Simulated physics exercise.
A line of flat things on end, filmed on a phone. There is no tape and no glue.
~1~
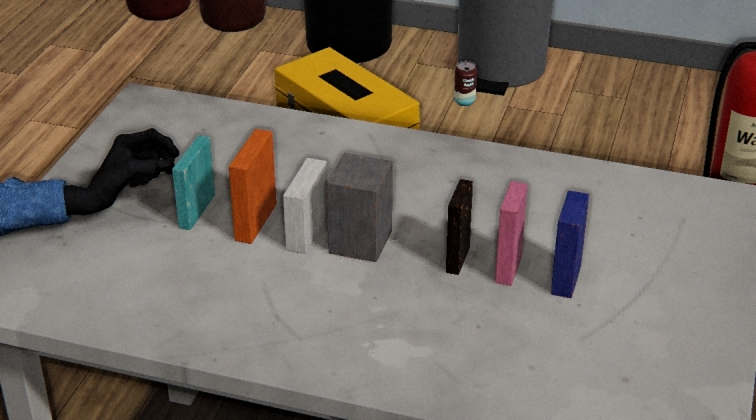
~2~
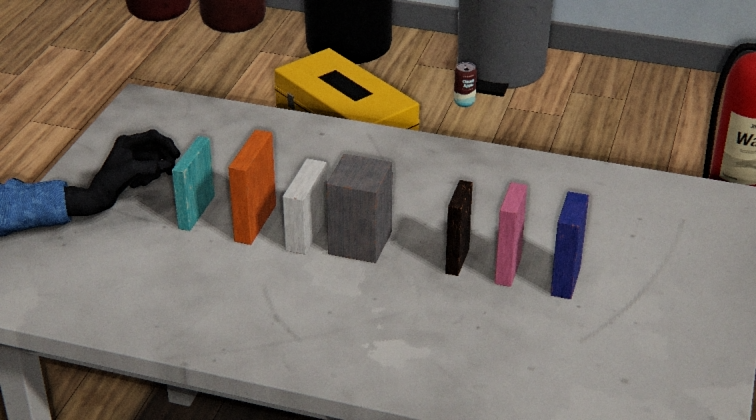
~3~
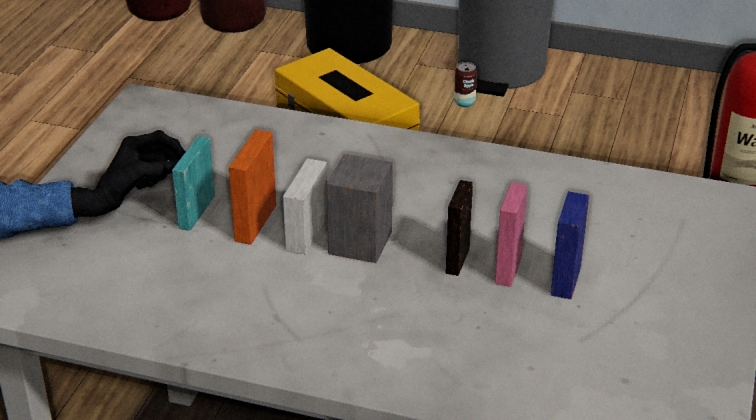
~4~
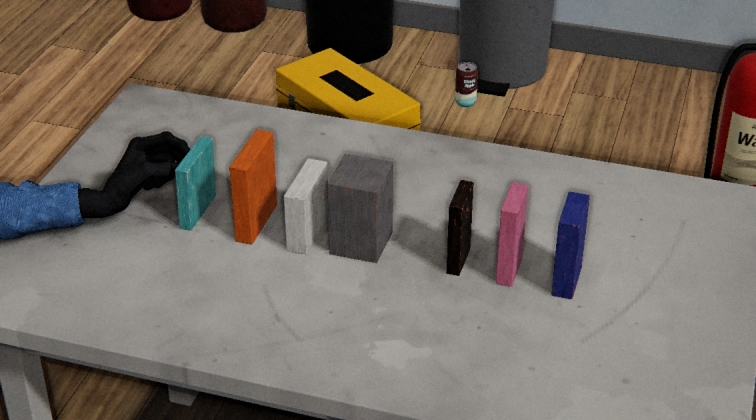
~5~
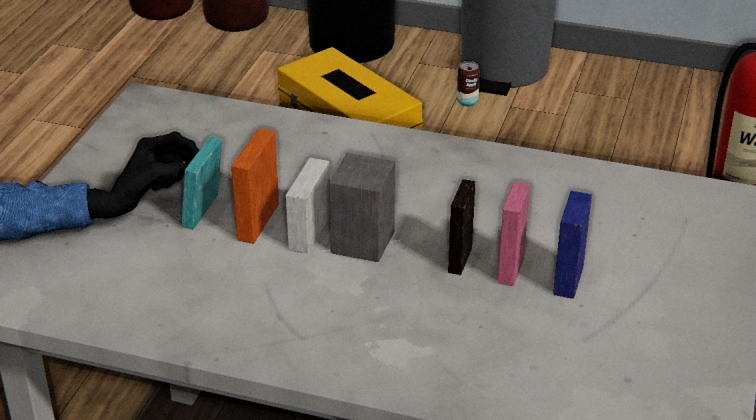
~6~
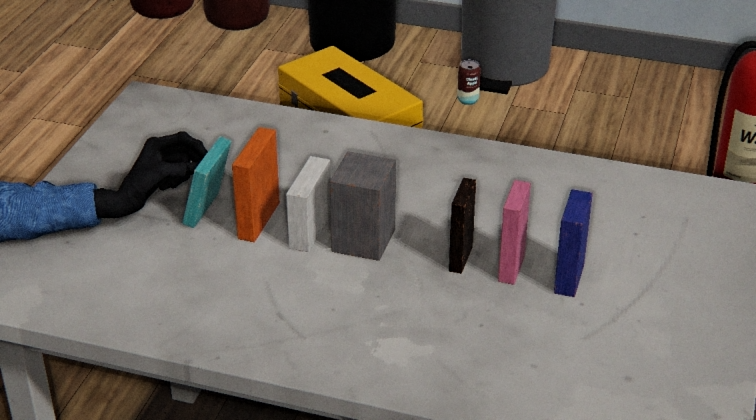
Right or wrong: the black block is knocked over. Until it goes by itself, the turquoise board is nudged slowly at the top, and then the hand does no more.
Wrong.
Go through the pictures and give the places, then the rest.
The first picture shows black block (459, 227); orange block (253, 186).
The second picture shows grey block (360, 208); pink block (511, 235).
The third picture shows orange block (253, 187); white block (306, 206).
The fourth picture shows turquoise board 2° over; grey block (361, 208); pink block (512, 235).
The fifth picture shows turquoise board 8° over; orange block (256, 186); white block (309, 206).
The sixth picture shows turquoise board 16° over; black block (462, 226); grey block (364, 206).
Then, 0.20 s after the last picture, turquoise board 45° over; orange block tipped 4° from how it was.
Then, 0.50 s after the last picture, turquoise board 65° over; orange block tipped 30° from how it was; white block tipped 6° from how it was.
At rest, tipped over on the table, orange block; left askew, white block; the other 3 in place. Seen from the same camera at the end, black block near (462, 226).
